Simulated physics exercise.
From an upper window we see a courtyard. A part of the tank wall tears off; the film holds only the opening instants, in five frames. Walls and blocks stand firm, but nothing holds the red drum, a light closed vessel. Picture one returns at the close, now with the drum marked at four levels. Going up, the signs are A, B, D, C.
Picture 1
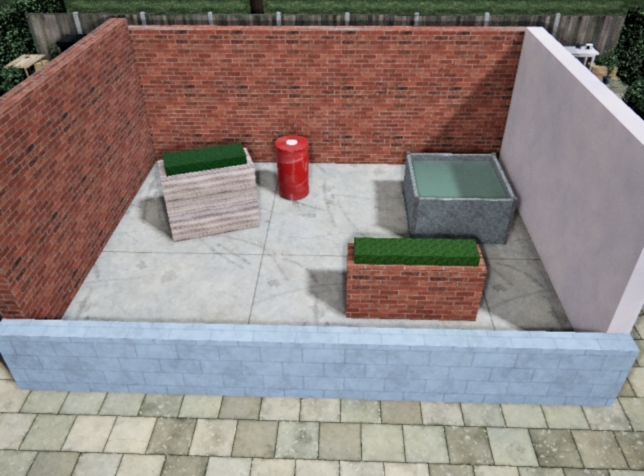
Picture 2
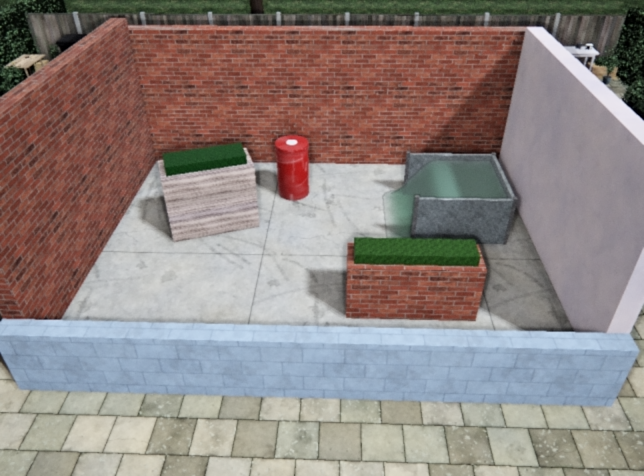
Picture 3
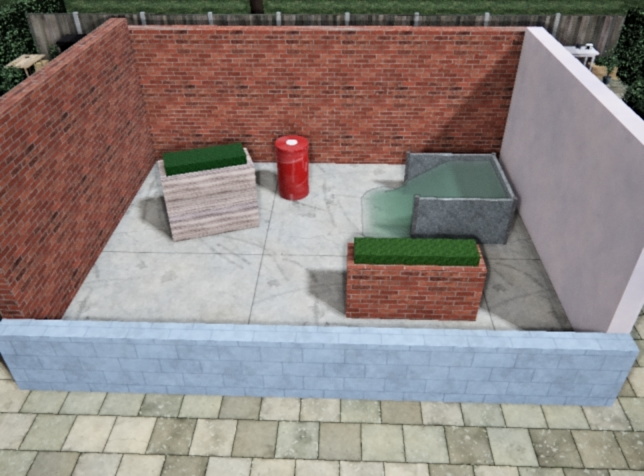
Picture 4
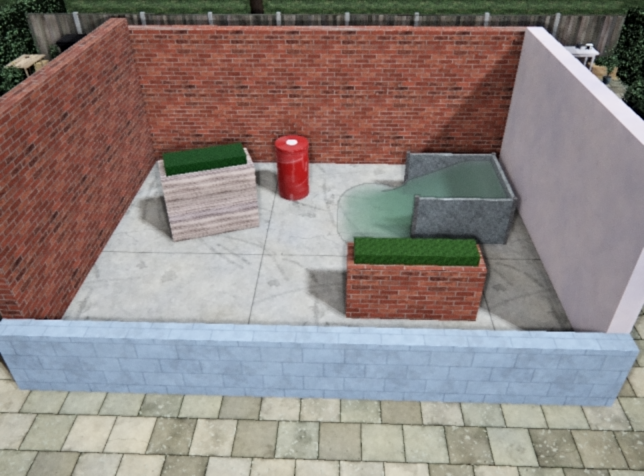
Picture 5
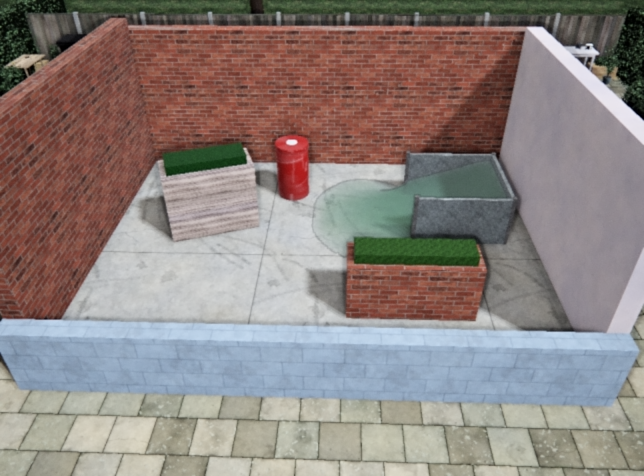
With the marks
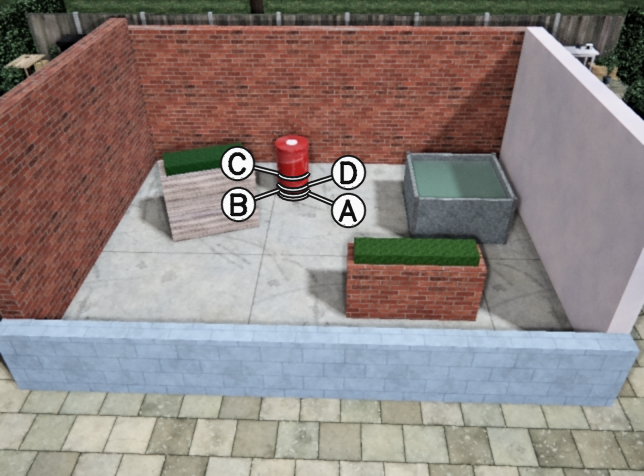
Greenish water poured out of the left side of a grey tank in a walled courtyard and spread leftward across the paved ground behind a brick planter, while the red drum stayed still.
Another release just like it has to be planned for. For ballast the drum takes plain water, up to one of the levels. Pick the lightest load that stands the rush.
Use line C.
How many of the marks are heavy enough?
One.
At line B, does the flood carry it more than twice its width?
Yes, it does.
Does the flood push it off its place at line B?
Yes, it does.
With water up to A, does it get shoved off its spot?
Yes, that goes wrong.
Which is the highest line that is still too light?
D.
On the marked copy, A at (293, 198); B at (292, 195); C at (292, 179); D at (292, 190); from the bottom up A, B, D, C.
If A is chosen, it is pushed about 5 times its own width away.
If B is chosen, it is pushed about 5 times its own width away.
If C is chosen, it does not move.
If D is chosen, it is pushed about its own width away.
